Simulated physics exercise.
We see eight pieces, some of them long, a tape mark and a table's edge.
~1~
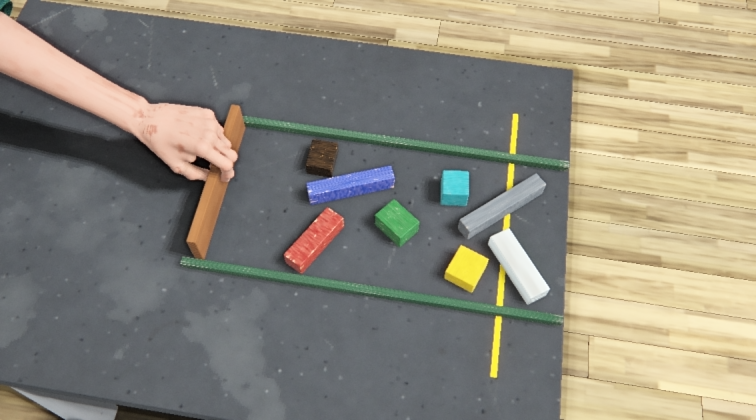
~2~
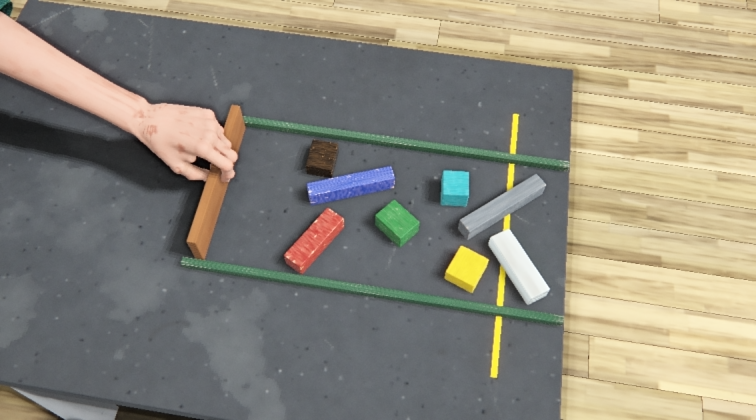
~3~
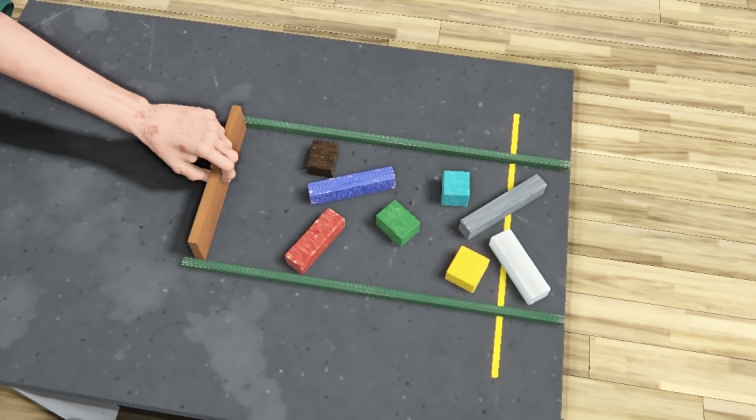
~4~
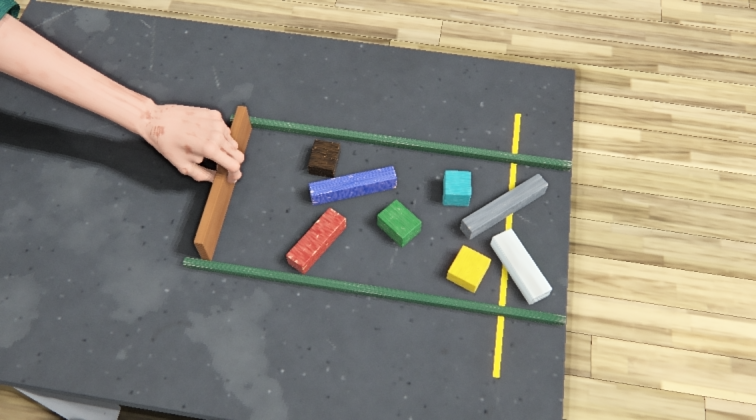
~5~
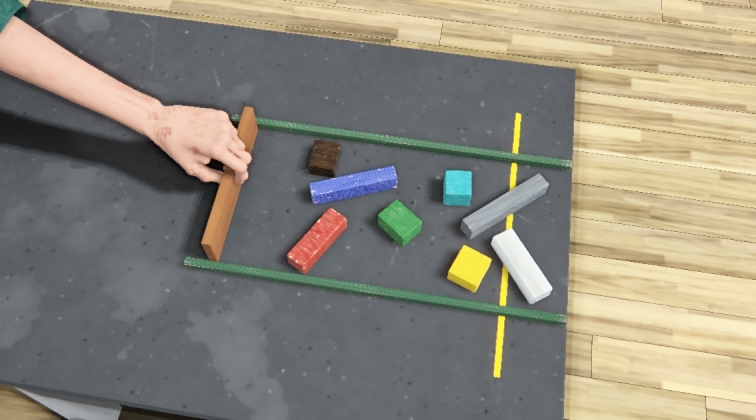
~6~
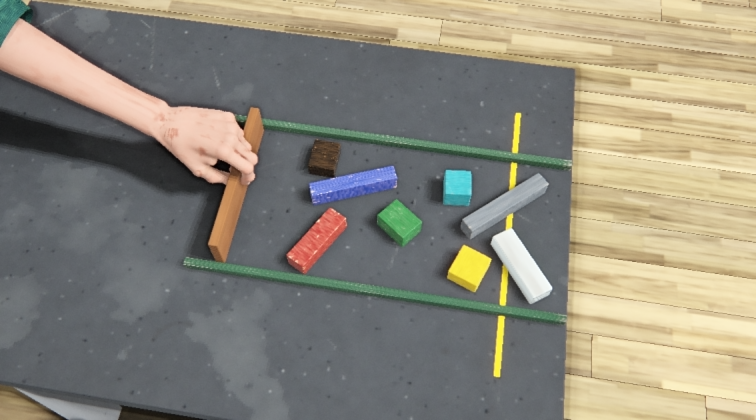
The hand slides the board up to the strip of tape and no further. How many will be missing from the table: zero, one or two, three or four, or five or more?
The number that fall off is one or two.
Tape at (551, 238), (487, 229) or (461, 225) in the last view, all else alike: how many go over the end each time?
It would be 6, 0 and 0.
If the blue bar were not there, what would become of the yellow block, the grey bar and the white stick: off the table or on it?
The yellow block stays on, the grey bar falls, the white stick tumbles off.
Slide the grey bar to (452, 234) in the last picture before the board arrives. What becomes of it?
The grey bar remains up.
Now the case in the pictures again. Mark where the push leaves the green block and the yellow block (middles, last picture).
First (543, 257), then (544, 294).
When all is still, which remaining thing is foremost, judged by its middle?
Foremost is the turquoise block.
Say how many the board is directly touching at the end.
3 of them.
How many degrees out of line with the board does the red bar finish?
About 0°.
Soon after, none off yet; white stick at rest near (521, 265); grey bar at rest near (505, 206); yellow block at rest near (469, 268).
After that, none off yet; white stick displaced a little near (547, 276); grey bar displaced a little near (554, 208); yellow block displaced about its own width near (504, 287).
In the end, the number that fall off is one or two; gone, grey bar and white stick.
